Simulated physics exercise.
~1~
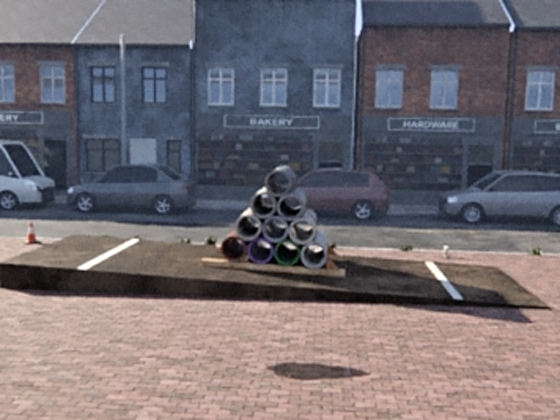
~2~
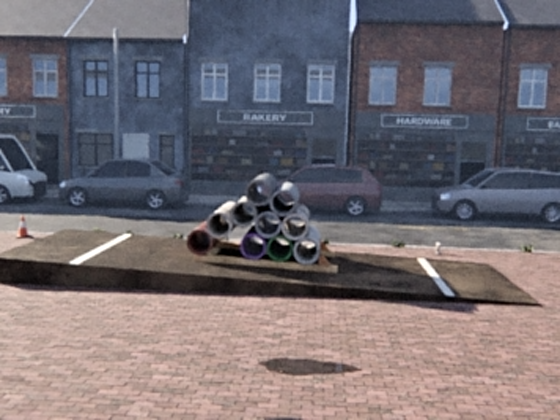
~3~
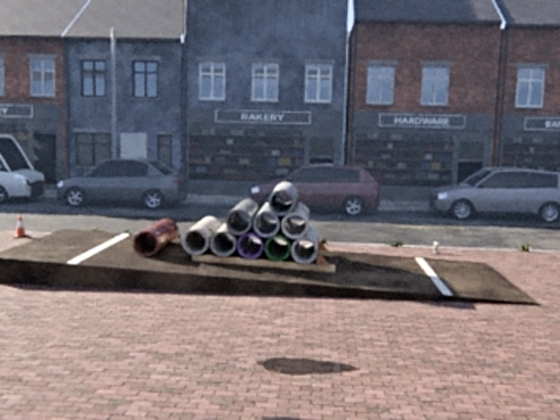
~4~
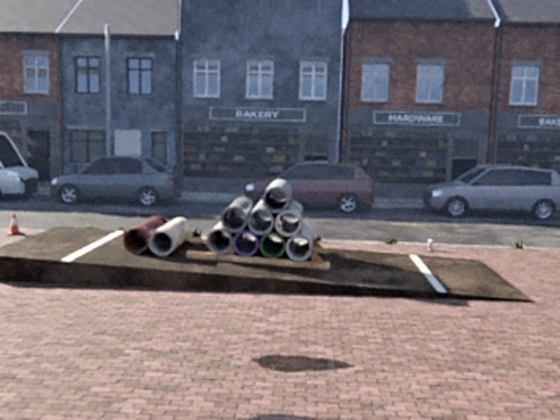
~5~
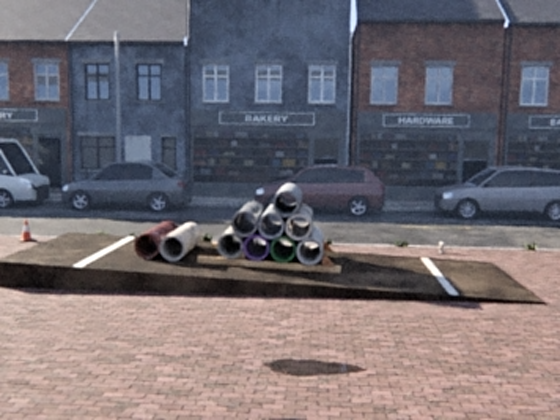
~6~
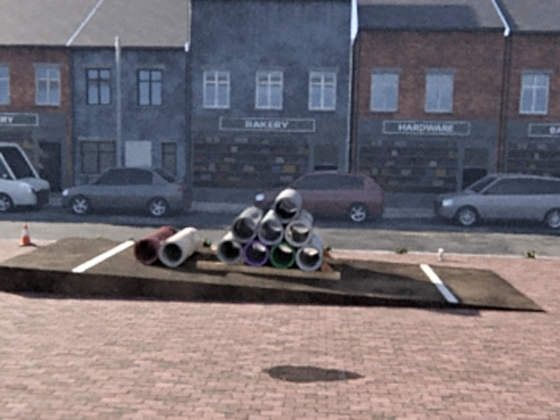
A triangular stack of thick-walled grey pipes, with a reddish one at its lower left corner and a purple one and a green one in the bottom row, sits on timbers in front of a row of brick shops and parked cars. The left side of the stack gives way, and pipes slump outward in that direction. The reddish pipe rolls off the timbers onto the dark soil, and a pale one follows it. The two come to rest side by side, short of the left white line. The rest settle into a smaller heap, with purple and green still on the timbers.
